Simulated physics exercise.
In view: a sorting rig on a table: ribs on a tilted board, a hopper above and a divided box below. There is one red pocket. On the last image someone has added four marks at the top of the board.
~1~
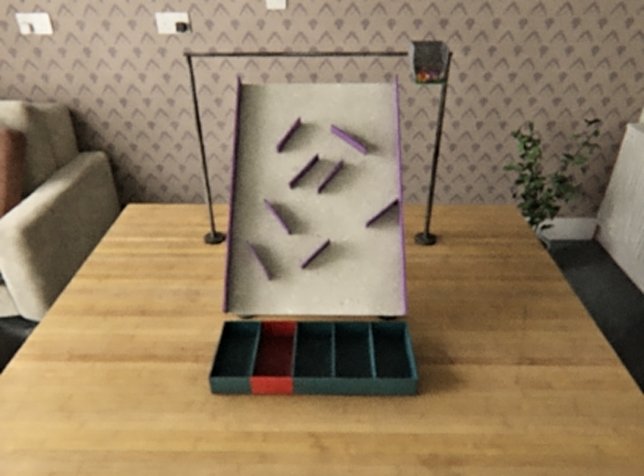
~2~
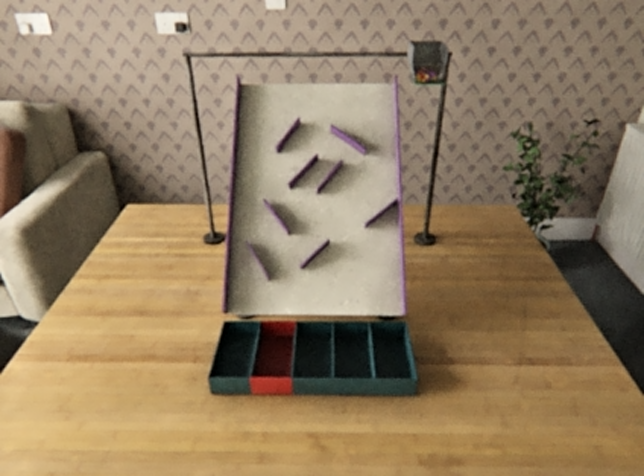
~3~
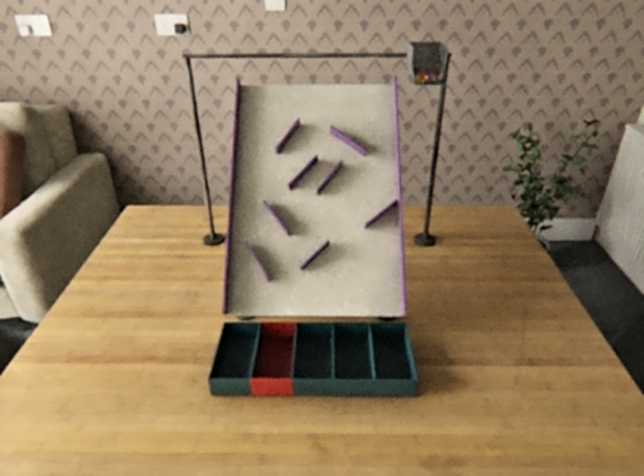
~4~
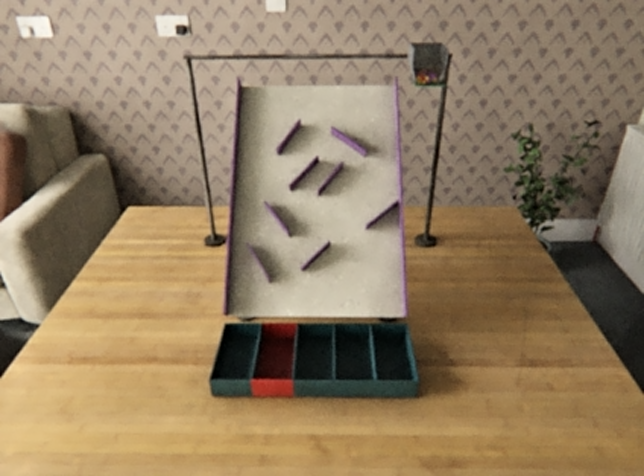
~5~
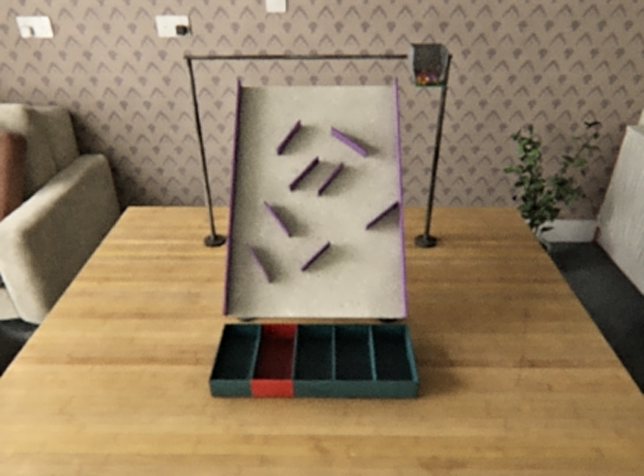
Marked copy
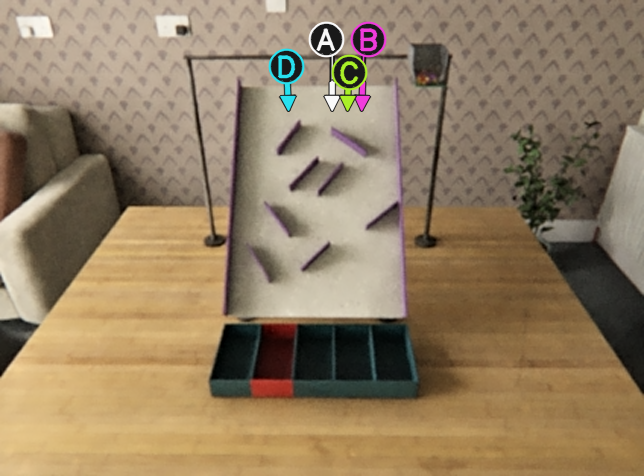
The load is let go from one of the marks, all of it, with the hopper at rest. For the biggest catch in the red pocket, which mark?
Take A.
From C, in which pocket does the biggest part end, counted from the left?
The third.
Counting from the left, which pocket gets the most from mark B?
The third from the left.
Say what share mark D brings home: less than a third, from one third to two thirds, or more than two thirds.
Less than a third.
On the marked copy, mark A meets the board at (332, 105); mark B meets the board at (361, 105); mark C meets the board at (347, 105); mark D meets the board at (288, 105).
If A is chosen, about a third in the red pocket, about half in other pockets, a small part outside the box.
If B is chosen, a small part in the red pocket, most in other pockets, a small part outside the box.
If C is chosen, a small part in the red pocket, about two thirds in other pockets, about a quarter outside the box.
If D is chosen, a small part in the red pocket, about two thirds in other pockets, about a quarter outside the box.
